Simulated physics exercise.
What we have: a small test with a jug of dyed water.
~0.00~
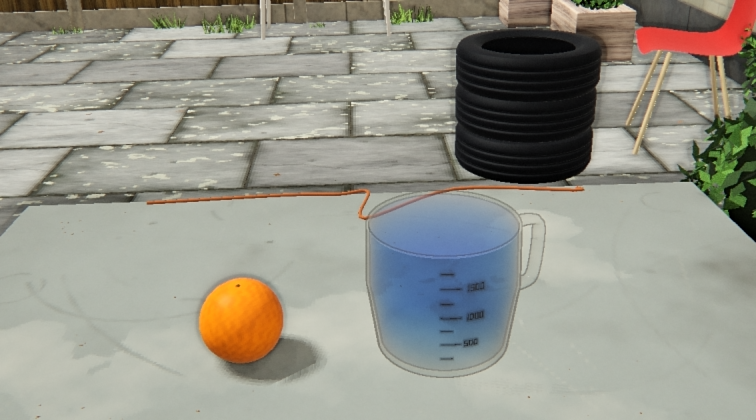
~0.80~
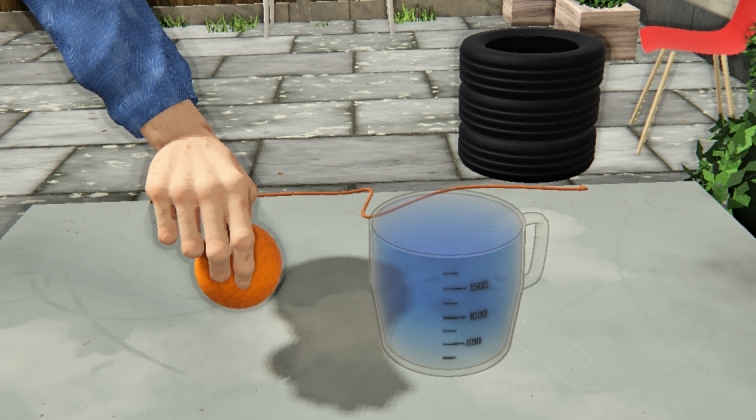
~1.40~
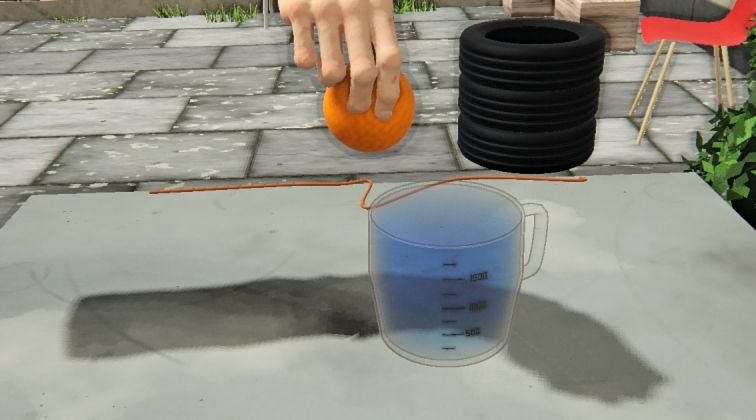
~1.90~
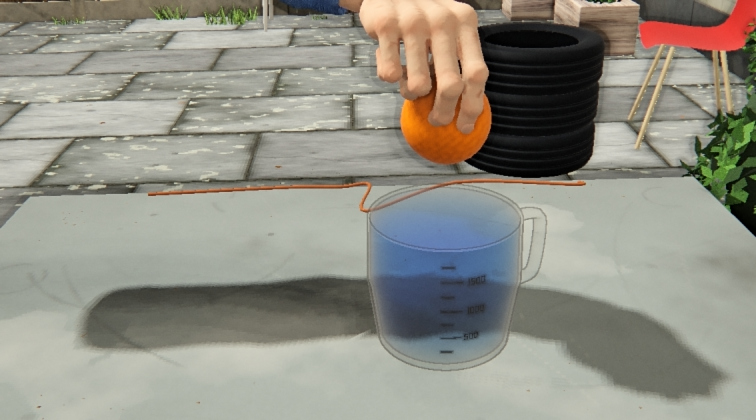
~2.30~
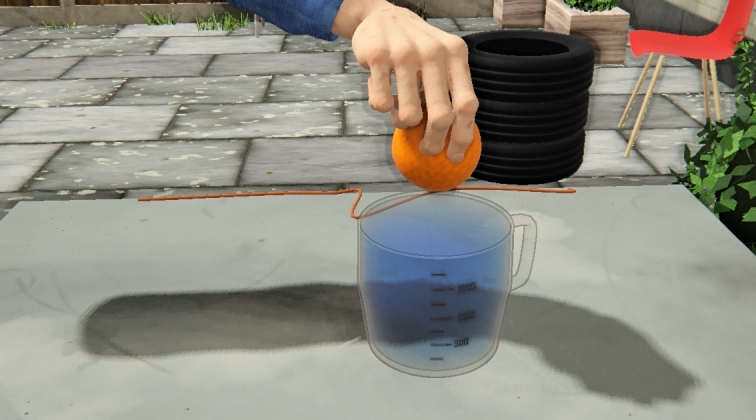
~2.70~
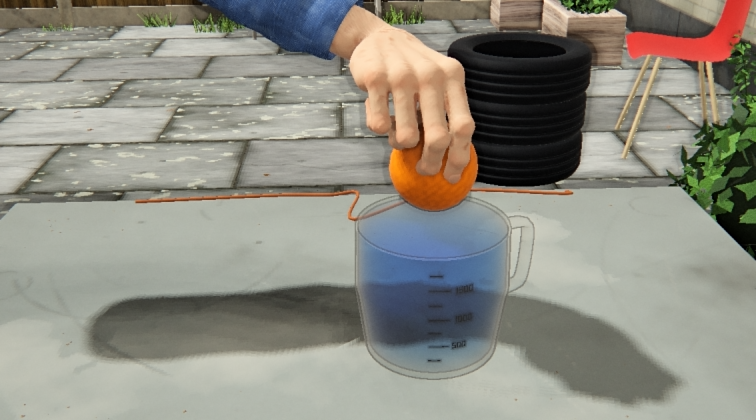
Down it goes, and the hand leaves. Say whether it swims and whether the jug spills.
The thing bobs on top; the jug loses some over the rim.
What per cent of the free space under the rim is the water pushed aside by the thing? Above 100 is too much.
Near 340 in a hundred.
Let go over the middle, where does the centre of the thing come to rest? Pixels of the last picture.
Close to (432, 244).
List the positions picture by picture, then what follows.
In the first picture, the orange lies on the top at (242, 321); jug (443, 279) nearly full.
The second picture shows a hand picks up the orange at (238, 265); jug nearly full, surface at (447, 224).
In the third picture, the orange is carried over at (370, 106); jug (445, 269) nearly full.
In the fourth picture, the orange is above the jug at (446, 119); jug nearly full, surface at (445, 218).
The fifth picture shows the orange comes down at (437, 146); jug (434, 279) nearly full.
In the sixth picture, the orange is just over the surface at (434, 166); jug nearly full, surface at (433, 227).
After 3.0 s, the orange enters the dyed water; the jug is full to the brim; some has gone over the rim.
After 3.4 s, the orange comes up again; the jug is full to the brim; some has gone over the rim.
After 5.0 s, the orange floats; the jug is full to the brim; some has gone over the rim.
